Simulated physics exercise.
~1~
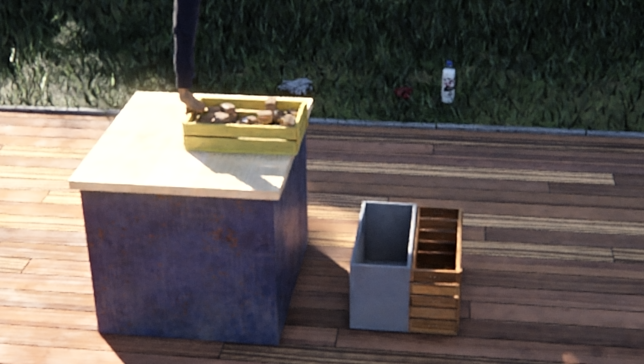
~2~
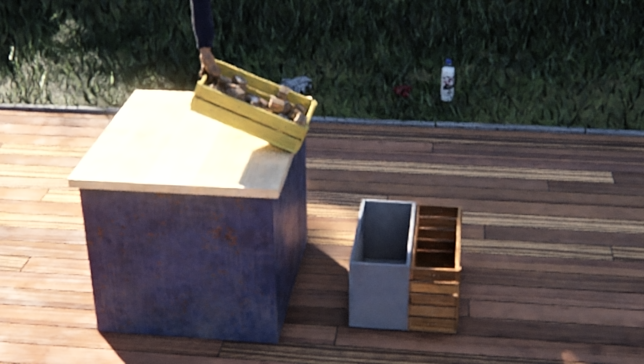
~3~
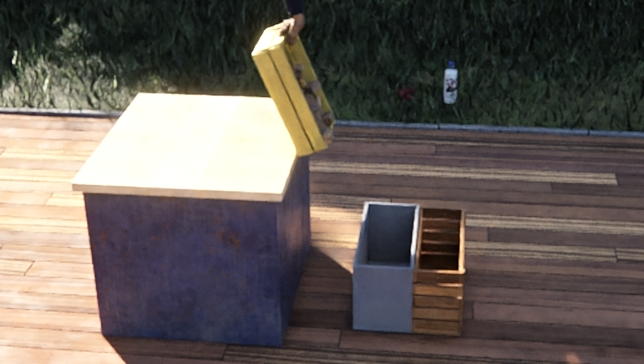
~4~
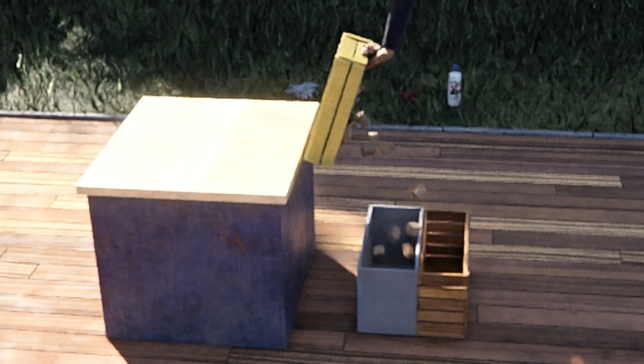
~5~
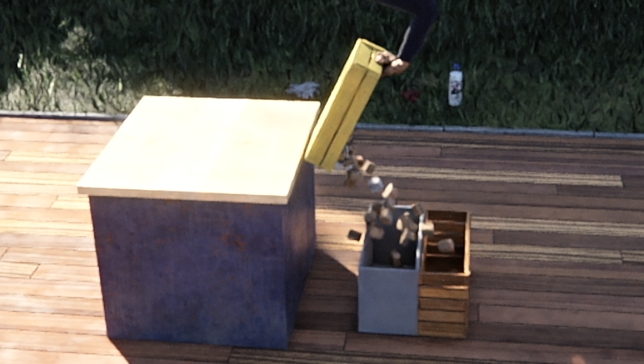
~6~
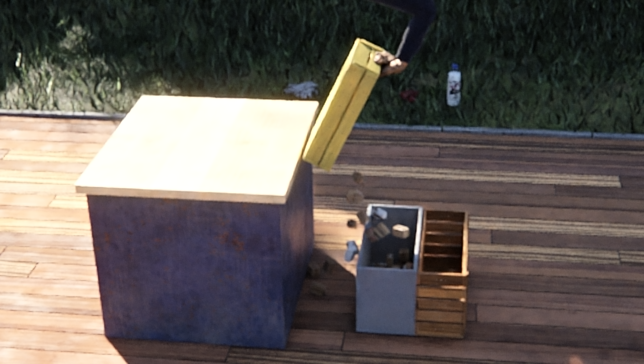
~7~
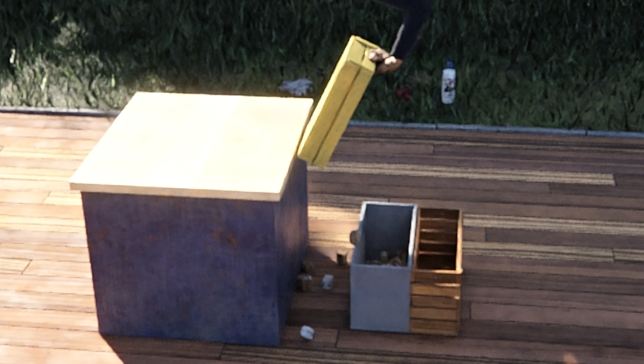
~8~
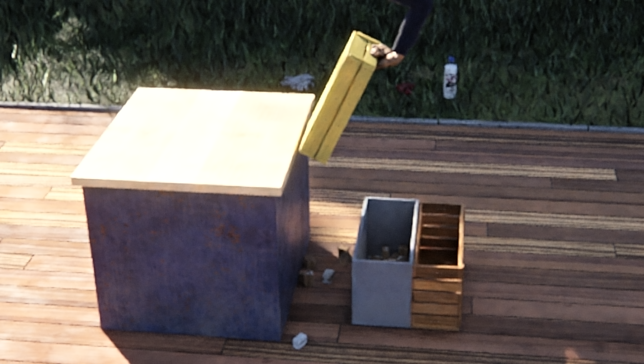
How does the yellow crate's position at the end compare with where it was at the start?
At the start the yellow crate sits level on the back right part of the bench top. By the end it is further right and a little higher, held steeply tipped past upright at the bench's right edge.
